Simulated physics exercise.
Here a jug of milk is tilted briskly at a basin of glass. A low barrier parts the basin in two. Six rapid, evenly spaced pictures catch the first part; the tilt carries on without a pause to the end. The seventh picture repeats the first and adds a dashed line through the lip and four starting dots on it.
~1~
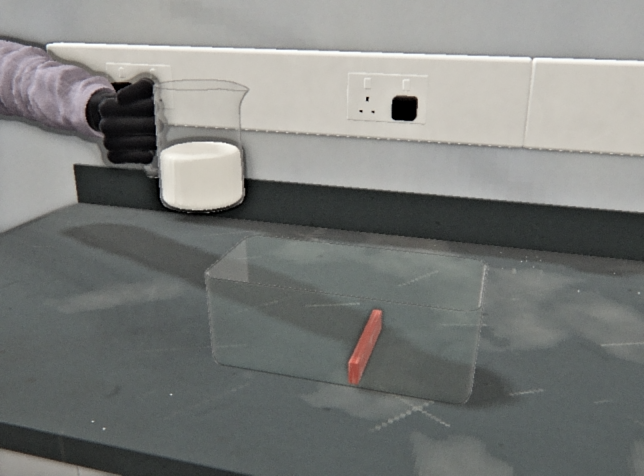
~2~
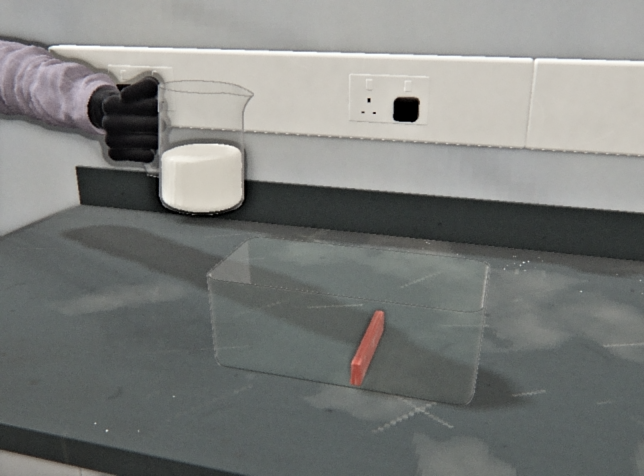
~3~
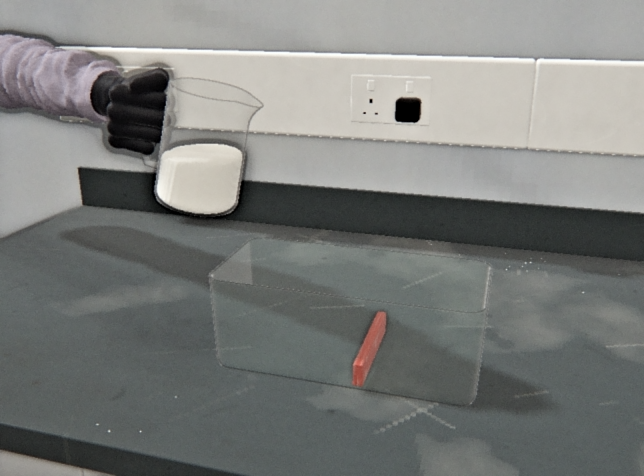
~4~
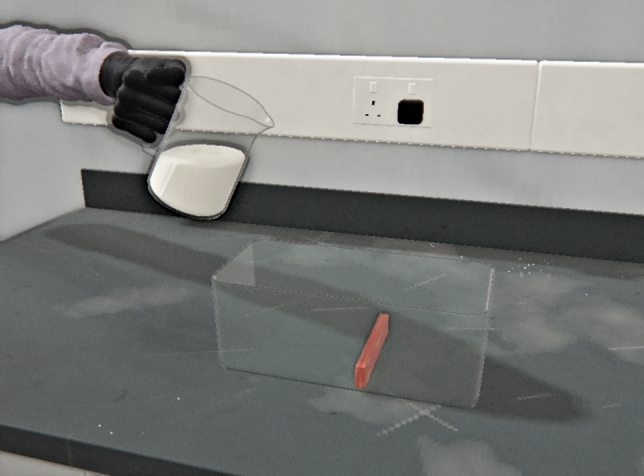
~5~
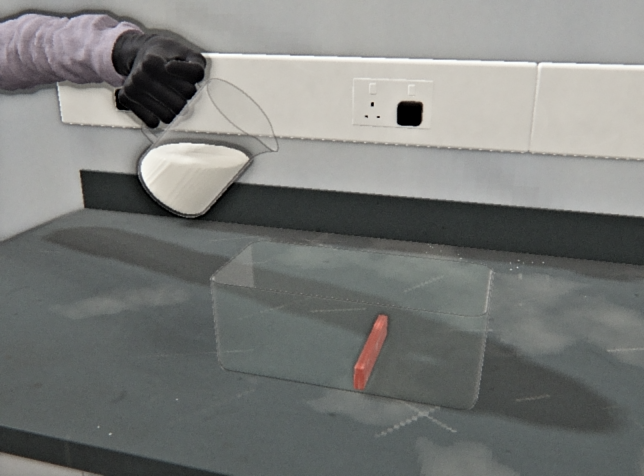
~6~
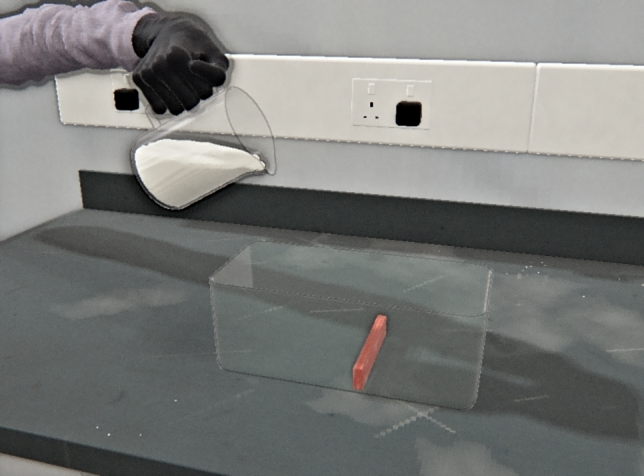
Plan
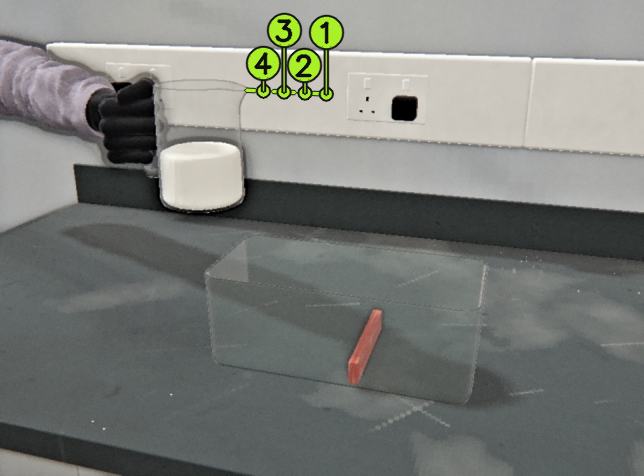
A glass jug of white liquid, held by a black-gloved hand at the left, tilted steadily further to the right above a dark worktop, where a clear basin with a low red barrier stayed still.
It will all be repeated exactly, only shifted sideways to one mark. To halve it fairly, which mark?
2 beats the others.
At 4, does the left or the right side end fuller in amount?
The left side.
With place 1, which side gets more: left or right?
More ends on the right.
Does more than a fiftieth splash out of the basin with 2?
No.
On the marked copy, 1 at (326, 94); 2 at (304, 93); 3 at (284, 92); 4 at (263, 91).
With 1, about 10 % ends left of the wall and 89 % right of it.
With 2, about 49 % ends left of the wall and 50 % right of it.
With 3, about 91 % ends left of the wall and 7 % right of it.
With 4, about 87 % ends left of the wall and 12 % right of it.
